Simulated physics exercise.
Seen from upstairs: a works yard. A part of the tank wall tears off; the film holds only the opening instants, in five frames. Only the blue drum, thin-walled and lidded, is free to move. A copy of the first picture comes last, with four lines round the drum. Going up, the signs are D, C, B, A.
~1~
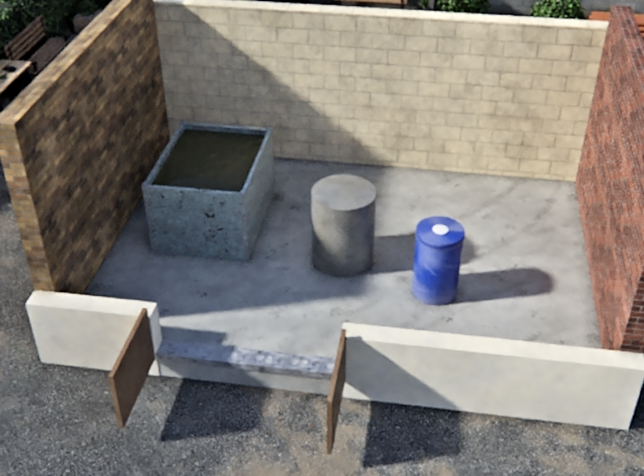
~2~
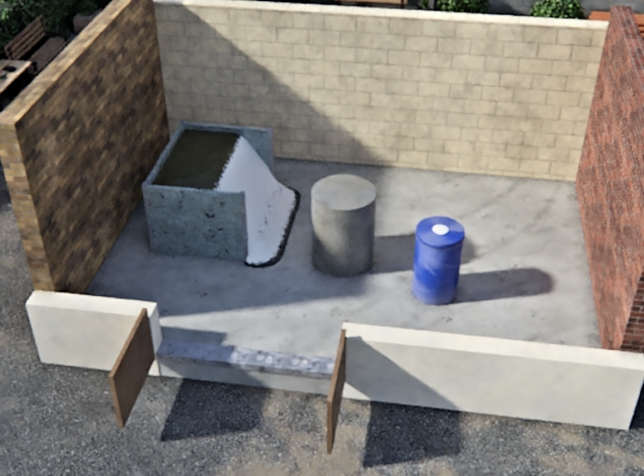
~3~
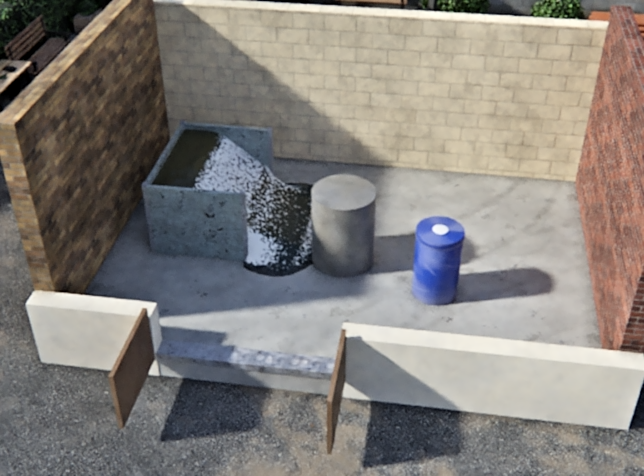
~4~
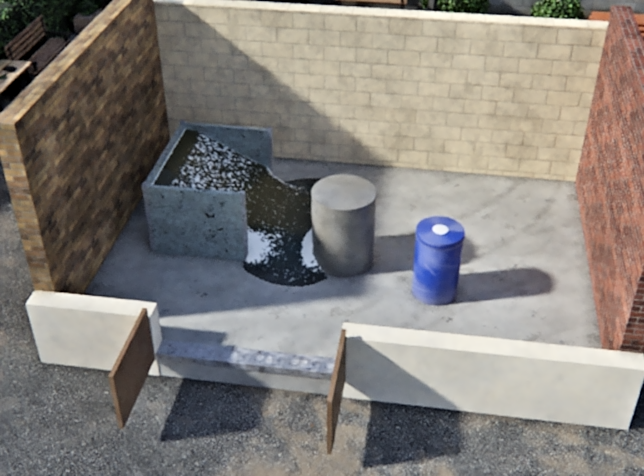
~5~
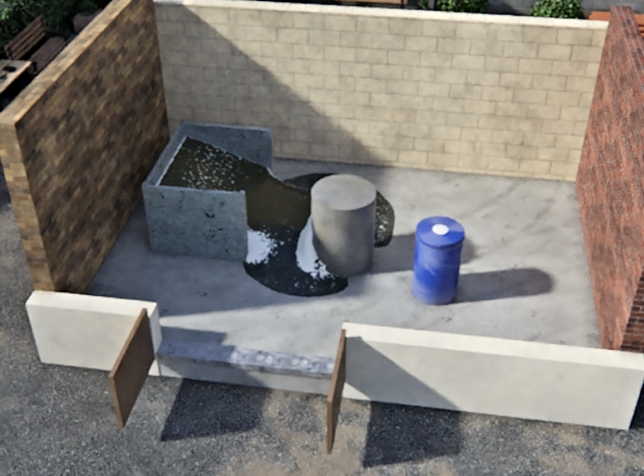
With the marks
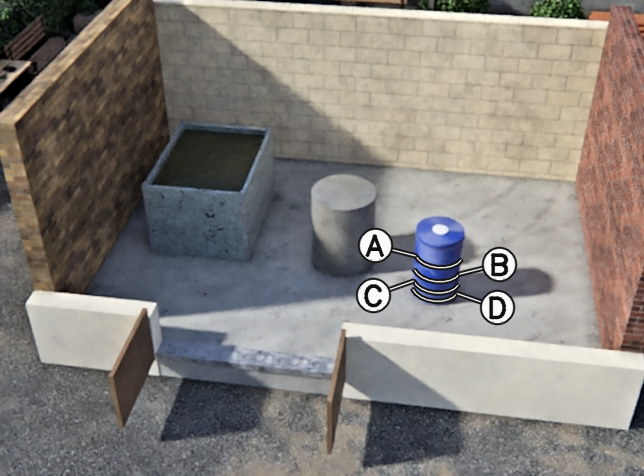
We see a walled yard from above, where dark water pours from the open right side of a square tank, spreads across the ground and flows around a grey cylinder, while the blue drum to the right stays still.
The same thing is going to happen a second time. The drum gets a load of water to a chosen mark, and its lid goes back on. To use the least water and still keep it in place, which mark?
Mark C just does it.
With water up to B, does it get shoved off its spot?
No, that is safe.
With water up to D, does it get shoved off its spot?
Yes, that goes wrong.
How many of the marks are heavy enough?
Three of them.
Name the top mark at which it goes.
D it is.
On the marked copy, A at (437, 267); B at (436, 281); C at (435, 292); D at (434, 301); from the bottom up D, C, B, A.
With A, it does not move.
With B, it does not move.
With C, it does not move.
With D, it is pushed about 3 times its own width away.
